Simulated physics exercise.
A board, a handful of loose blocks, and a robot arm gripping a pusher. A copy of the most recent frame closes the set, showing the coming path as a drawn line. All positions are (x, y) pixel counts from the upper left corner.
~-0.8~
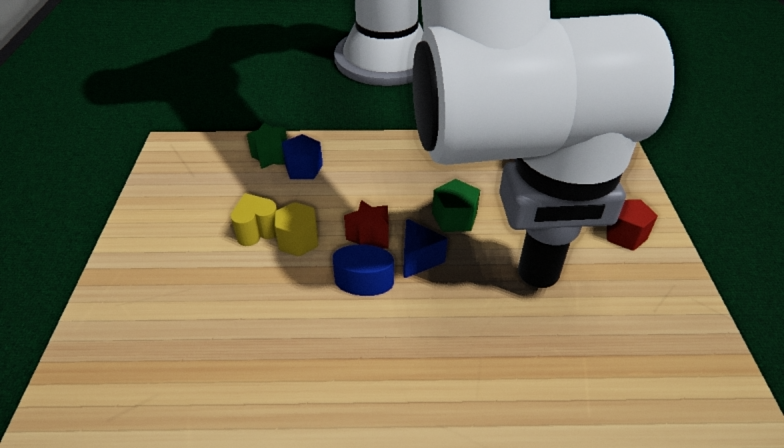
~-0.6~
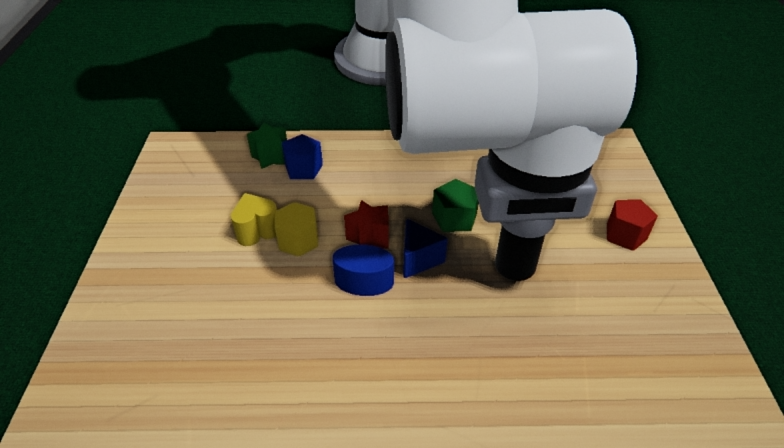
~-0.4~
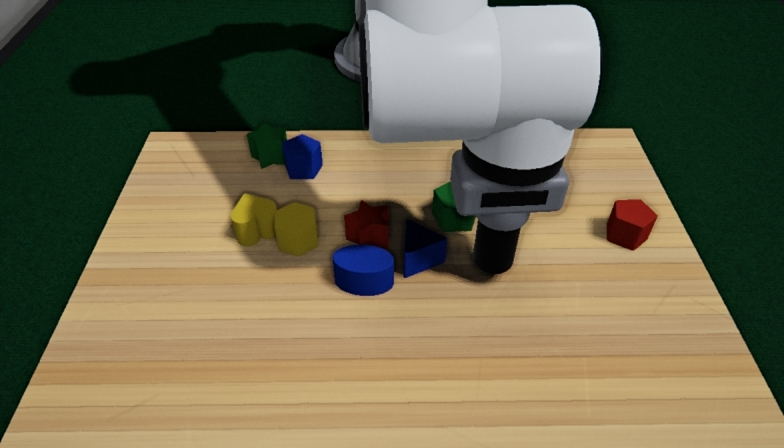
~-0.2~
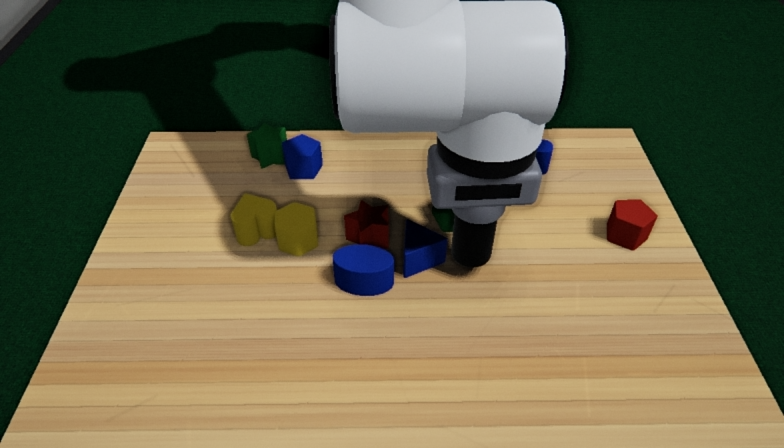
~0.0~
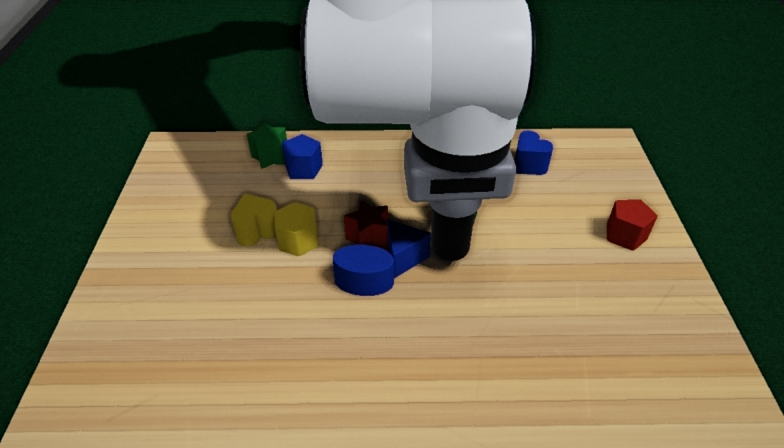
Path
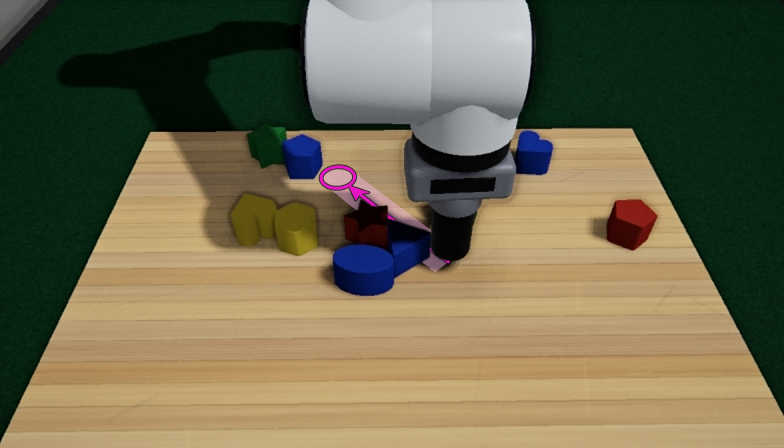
The robot arm swept its black pusher left across the wooden board, past the green block, then nudged the blue three-sided block slightly left toward the round blue one, while the other blocks stayed still.
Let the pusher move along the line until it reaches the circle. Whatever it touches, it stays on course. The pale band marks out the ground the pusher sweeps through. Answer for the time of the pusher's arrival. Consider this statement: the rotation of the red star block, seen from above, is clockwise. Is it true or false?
This is true.
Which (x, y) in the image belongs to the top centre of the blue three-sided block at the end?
It will likely be found at (386, 229).
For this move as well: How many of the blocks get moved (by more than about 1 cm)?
Put simply, two blocks are moved more than 1 cm.
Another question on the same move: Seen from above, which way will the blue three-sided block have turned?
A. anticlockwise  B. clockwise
The answer is A.
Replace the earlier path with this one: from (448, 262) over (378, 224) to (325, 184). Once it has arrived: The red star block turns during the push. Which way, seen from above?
Turns clockwise.
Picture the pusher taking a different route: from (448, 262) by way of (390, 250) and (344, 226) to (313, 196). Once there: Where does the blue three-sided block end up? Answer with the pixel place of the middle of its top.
Put as a pixel place, it's (333, 233).
The line goes from (448, 262) directly to (338, 177).
What follows on the original path. One third of the way, pusher at (407, 217); red star block at (353, 216), turned 45° clockwise; blue three-sided block at (386, 228), turned 80° anticlockwise.
Two thirds of the way, pusher at (370, 189); red star block at (352, 216), turned 45° clockwise; blue three-sided block at (386, 229), turned 85° anticlockwise.
At the end, pusher at (337, 164); blue five-sided block unmoved; red star block at (352, 216), turned 45° clockwise; blue three-sided block at (386, 229), turned 85° anticlockwise.
